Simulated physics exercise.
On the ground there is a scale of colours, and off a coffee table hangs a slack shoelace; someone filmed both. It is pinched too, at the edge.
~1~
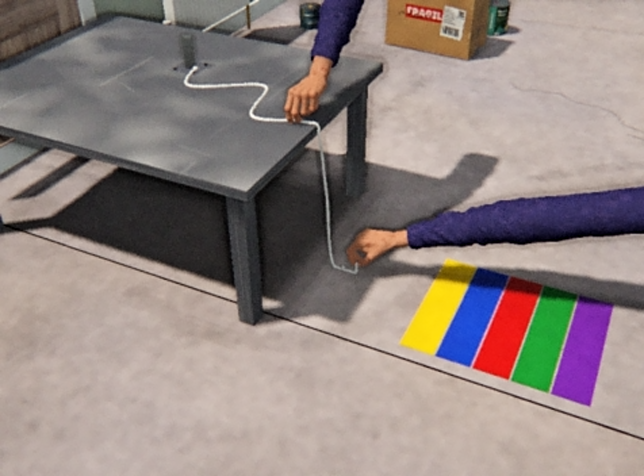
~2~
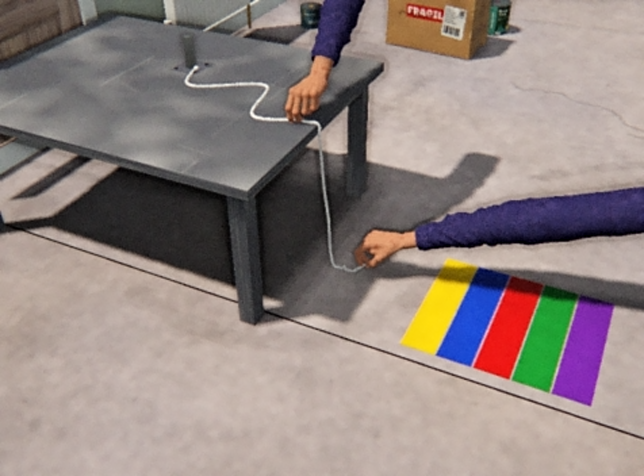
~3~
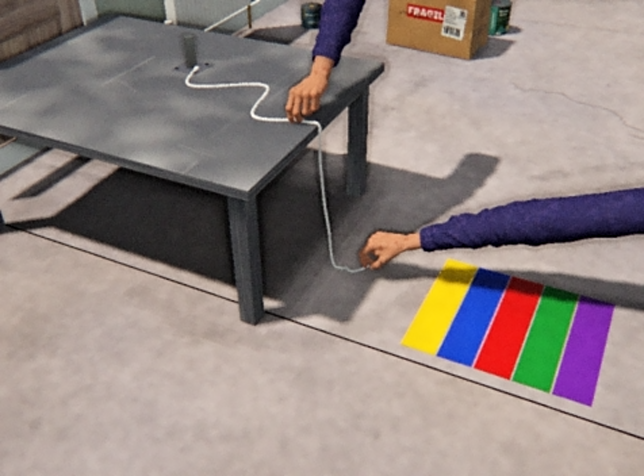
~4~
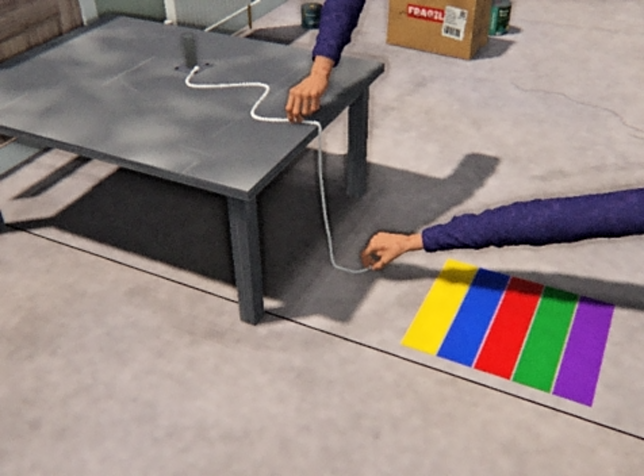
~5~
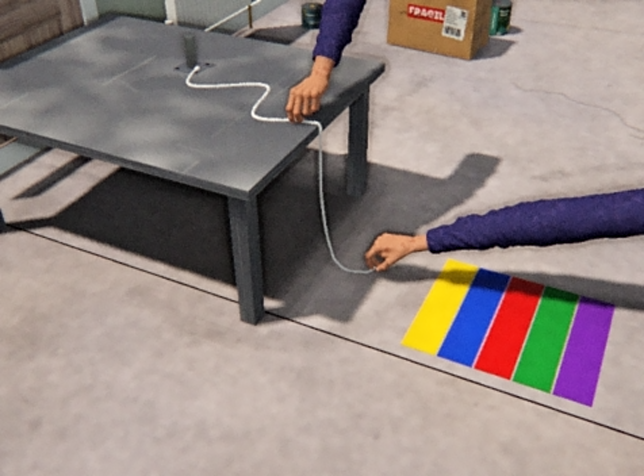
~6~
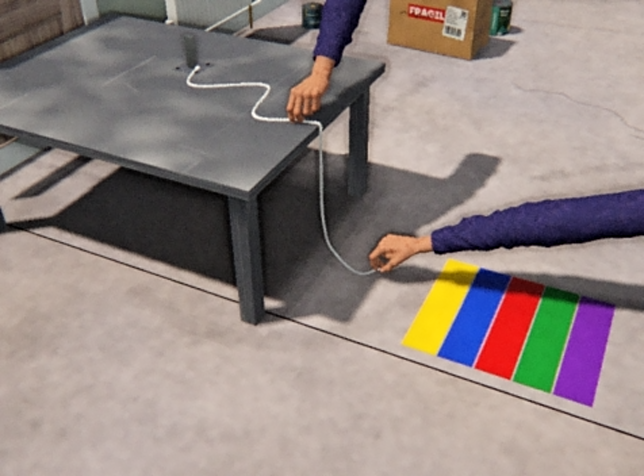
A hand slowly draws the white cord's lower end rightward while another pinches it at the table edge.
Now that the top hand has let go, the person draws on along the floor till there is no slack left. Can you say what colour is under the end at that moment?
Yes, it is green.
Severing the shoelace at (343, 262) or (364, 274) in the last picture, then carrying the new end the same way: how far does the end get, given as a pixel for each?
First try near (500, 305), second near (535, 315).
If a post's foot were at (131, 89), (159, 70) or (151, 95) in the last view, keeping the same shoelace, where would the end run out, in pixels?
Roughly (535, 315), (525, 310) and (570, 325), try by try.
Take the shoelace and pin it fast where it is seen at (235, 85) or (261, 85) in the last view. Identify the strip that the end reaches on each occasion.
First try red, second try red.
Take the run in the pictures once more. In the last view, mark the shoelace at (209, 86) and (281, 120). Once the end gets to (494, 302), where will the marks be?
They end up at (245, 82) and at (340, 159).
Early on, end near (494, 302); over blue.
Midway, end near (535, 315); over green.
At the end of the slack, end near (561, 322); over green. It halts on the green strip.
